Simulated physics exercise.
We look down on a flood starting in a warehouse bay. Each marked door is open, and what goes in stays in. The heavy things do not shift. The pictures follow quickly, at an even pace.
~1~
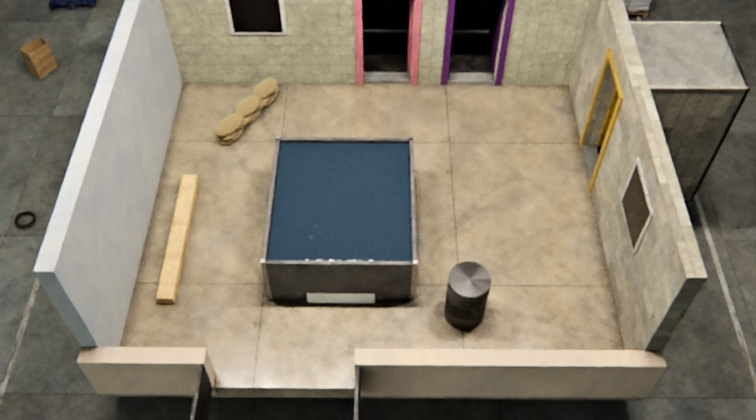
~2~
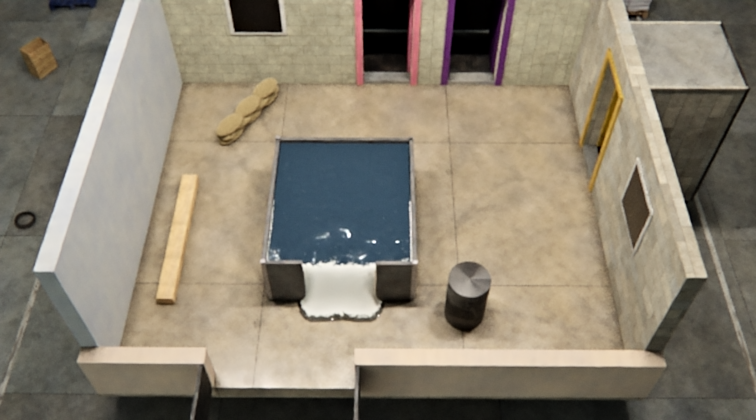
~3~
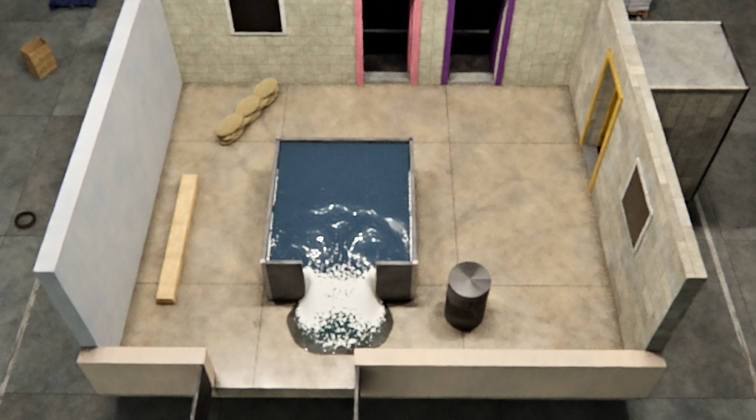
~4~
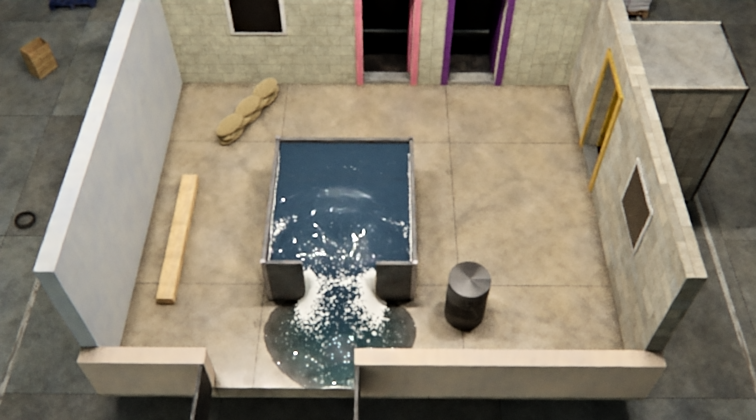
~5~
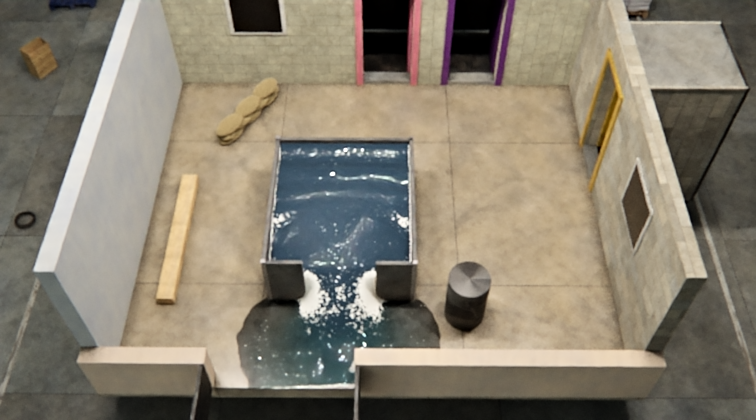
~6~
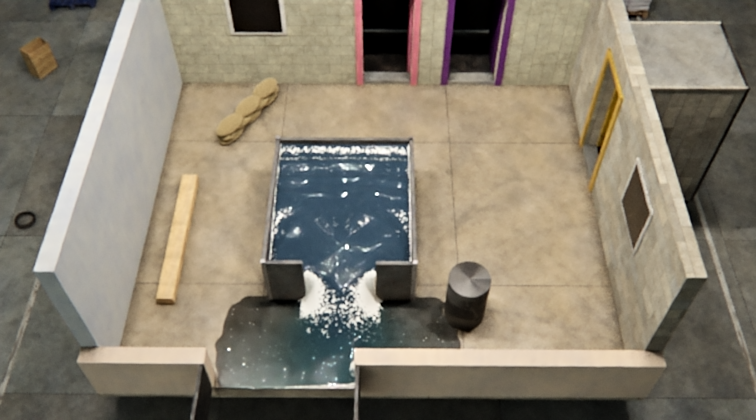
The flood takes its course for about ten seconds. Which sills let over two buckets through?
The yellow door admits no more than that; the pink door admits no more than that; the purple door admits no more than that.
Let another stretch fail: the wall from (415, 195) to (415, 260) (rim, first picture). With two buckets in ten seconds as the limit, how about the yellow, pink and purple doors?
My reading: Yellow door passes that mark; pink door is under; purple door is over.
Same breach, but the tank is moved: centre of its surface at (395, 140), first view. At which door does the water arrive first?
That is the yellow one.
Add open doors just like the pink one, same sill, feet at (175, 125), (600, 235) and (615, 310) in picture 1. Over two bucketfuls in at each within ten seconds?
One after the other: Keeps below it, keeps below it, lets more in.
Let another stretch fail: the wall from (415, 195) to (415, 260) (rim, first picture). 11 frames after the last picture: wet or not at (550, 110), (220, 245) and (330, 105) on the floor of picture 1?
In that order: Awash, clear, dry.
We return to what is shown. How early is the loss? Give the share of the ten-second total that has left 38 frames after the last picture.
Near 80 in a hundred.
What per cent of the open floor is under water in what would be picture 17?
I make it 20 per cent.
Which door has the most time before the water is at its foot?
The pink door.
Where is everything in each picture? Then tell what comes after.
The first frame shows still water in the open tank at (342, 200).
In the second frame, water pours out at (341, 284) and has run to (305, 310).
In the third frame, the front is at (303, 342), out from the gap at (341, 286).
In the fourth frame, water pours out at (341, 287) and has run to a hidden place.
In the fifth frame, water pours out at (341, 286) and has run to a hidden place.
In the sixth frame, the front is at a hidden place, out from the gap at (341, 286).
A moment on, water covers 15 % of the floor; the yellow door not reached, the pink door not reached, the purple door not reached.
Next, water covers 20 % of the floor; the yellow door not reached, the pink door not reached, the purple door not reached.
Then, water covers 30 % of the floor; the yellow door wet at the sill, nothing in, the pink door not reached, the purple door not reached.
Later, water covers 55 % of the floor; the yellow door wet at the sill, nothing in, the pink door not reached, the purple door wet at the sill, nothing in.
In the end, water covers 75 % of the floor; the yellow door wet at the sill, nothing in, the pink door wet at the sill, nothing in, the purple door wet at the sill, nothing in.
